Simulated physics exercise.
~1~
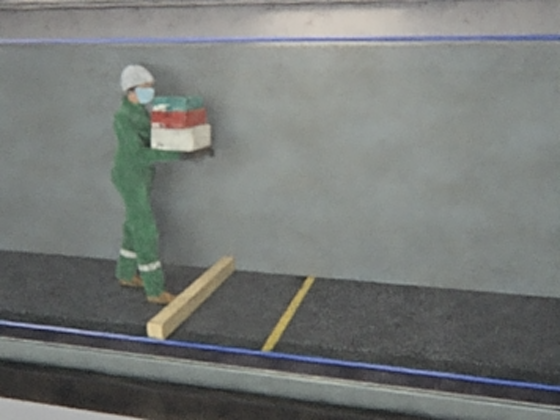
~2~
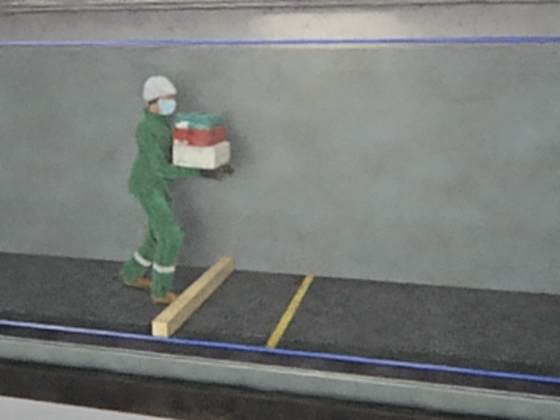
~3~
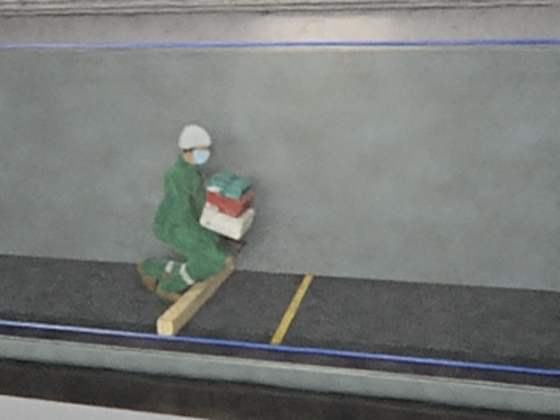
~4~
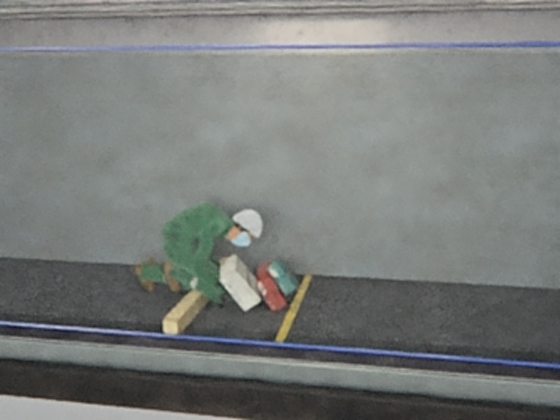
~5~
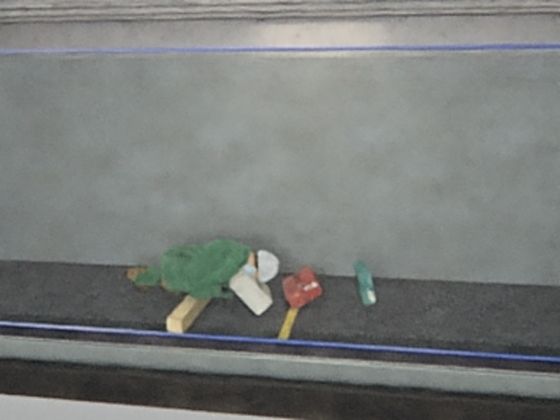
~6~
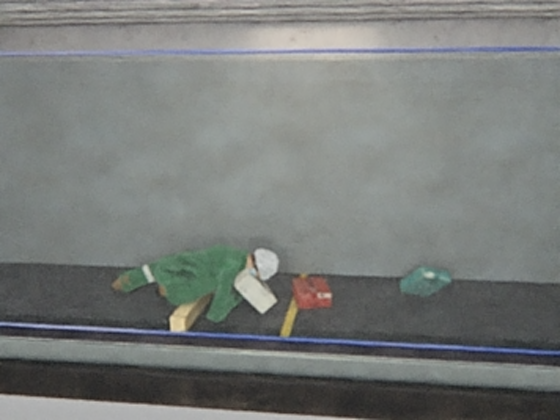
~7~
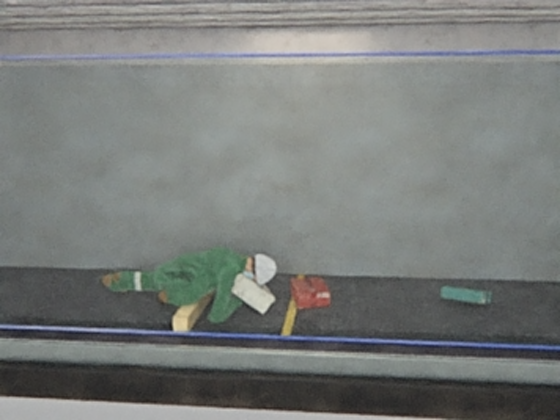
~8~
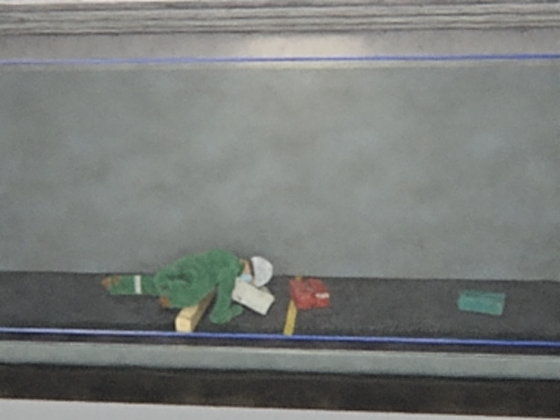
The video shows a person in green coveralls and a white helmet carrying three stacked boxes rightward, then pitching forward over a wooden beam. The boxes spill, and the person ends lying short of a yellow line beside the white one, with the red and teal ones beyond it.
